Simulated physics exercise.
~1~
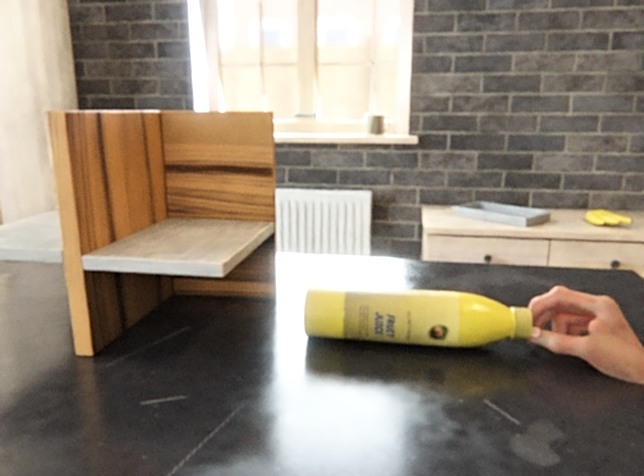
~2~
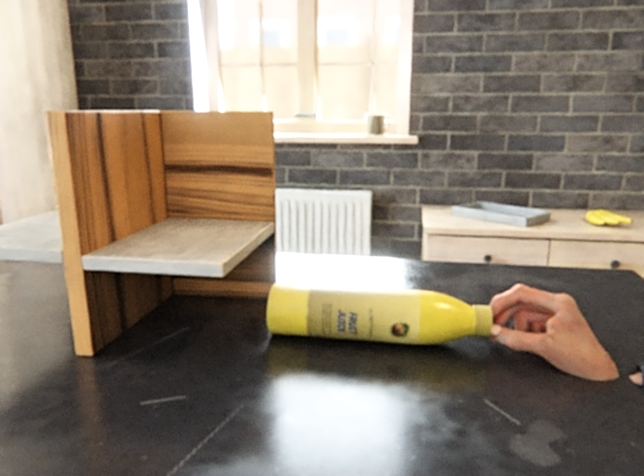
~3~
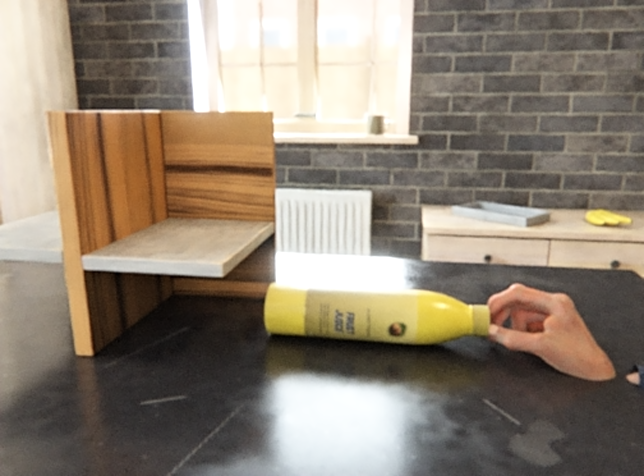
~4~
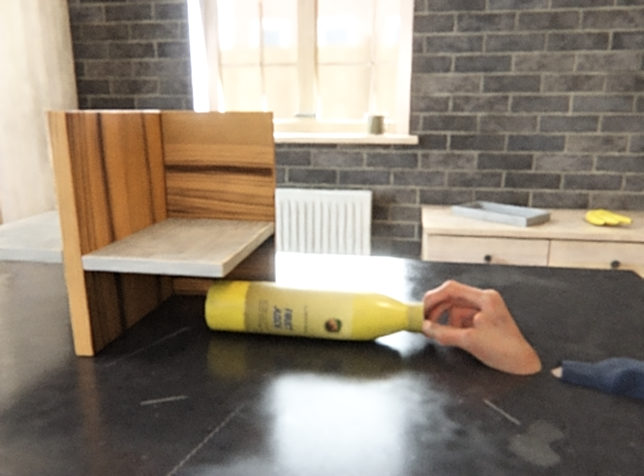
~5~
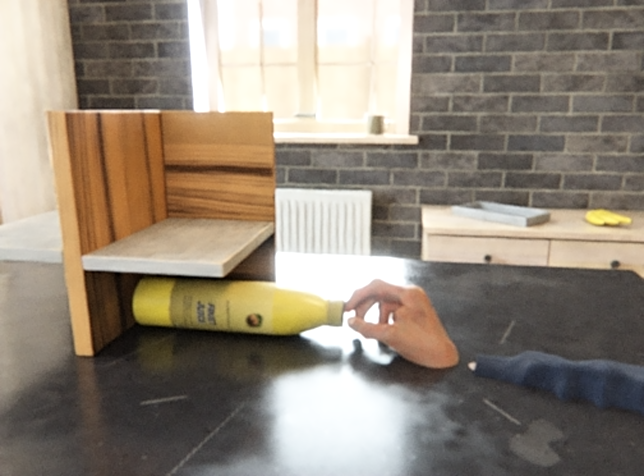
We see a hand holding a yellow bottle on its side by the cap on a dark tabletop, sliding it left toward a small wooden rack, pausing briefly, then pushing it on until most of the bottle lies beneath the rack's shelf.
